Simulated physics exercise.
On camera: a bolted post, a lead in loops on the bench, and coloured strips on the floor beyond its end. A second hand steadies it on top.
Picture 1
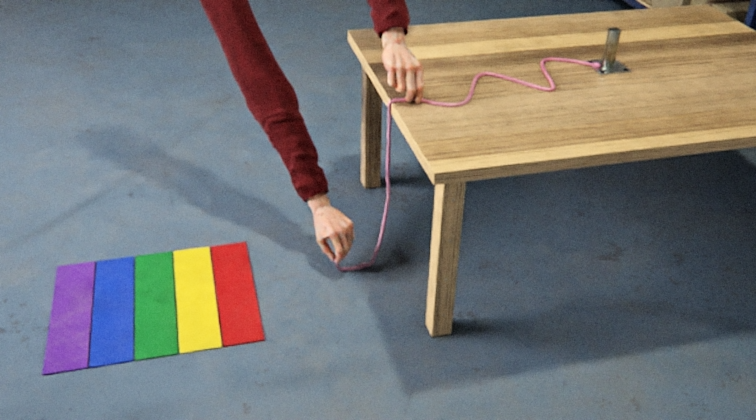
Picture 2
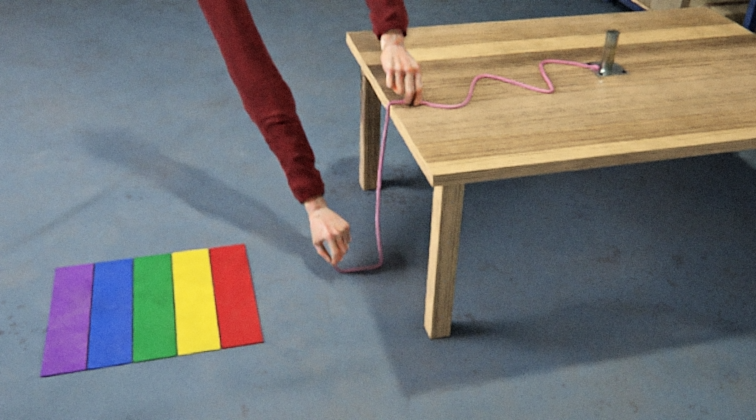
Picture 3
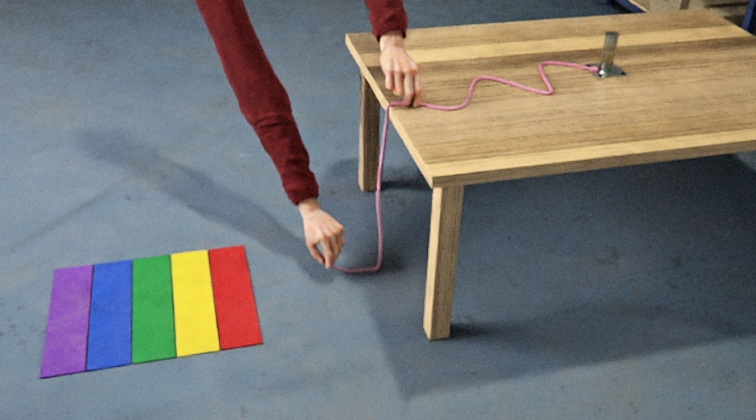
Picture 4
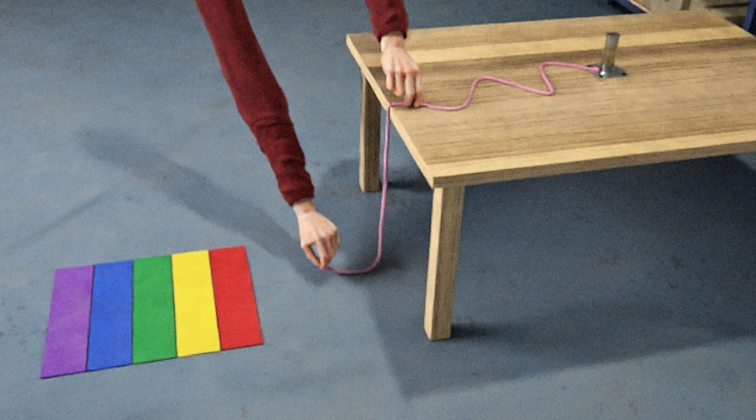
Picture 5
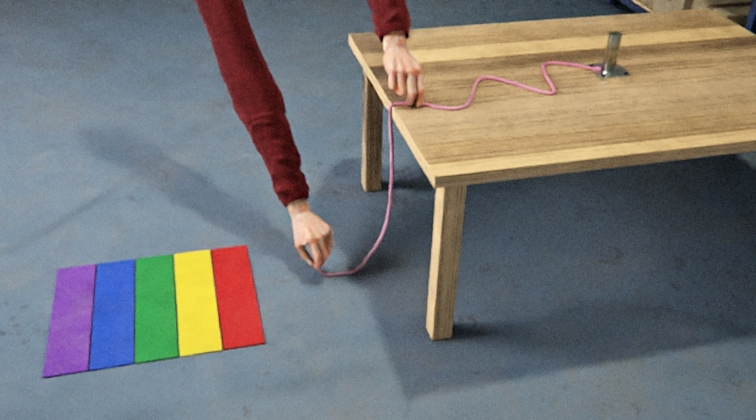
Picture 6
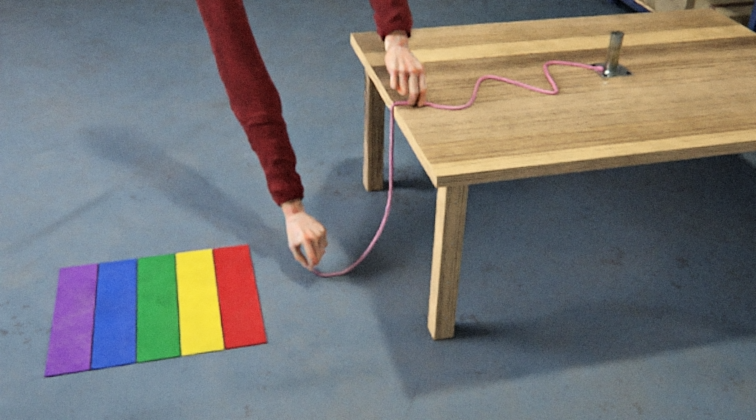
A light wooden table stands at the right on a blue-grey floor, seen from above at an angle. A pink cord winds from a small metal post across the tabletop and over its edge, while five strips, purple, blue, green, yellow and red, lie at left. One dark-red-sleeved hand stays at the edge as the other draws the cord's low end slightly left, the view barely shifting.
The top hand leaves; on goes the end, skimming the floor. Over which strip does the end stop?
It halts on the purple strip.
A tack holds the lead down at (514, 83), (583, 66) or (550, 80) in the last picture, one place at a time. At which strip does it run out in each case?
In that order: Green; purple; blue.
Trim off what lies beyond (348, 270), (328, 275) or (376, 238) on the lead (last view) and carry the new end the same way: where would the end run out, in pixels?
About (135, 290), (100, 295) and (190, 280).
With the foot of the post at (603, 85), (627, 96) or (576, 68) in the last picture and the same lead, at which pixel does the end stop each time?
Near (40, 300), (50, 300) and (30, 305).
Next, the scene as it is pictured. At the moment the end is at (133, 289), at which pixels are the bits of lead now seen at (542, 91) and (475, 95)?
The first at (475, 87), the second at (386, 119).
Early on, end near (133, 289); over blue.
Midway, end near (93, 295); over blue.
At the end of the slack, end near (70, 298); over purple. Over purple.
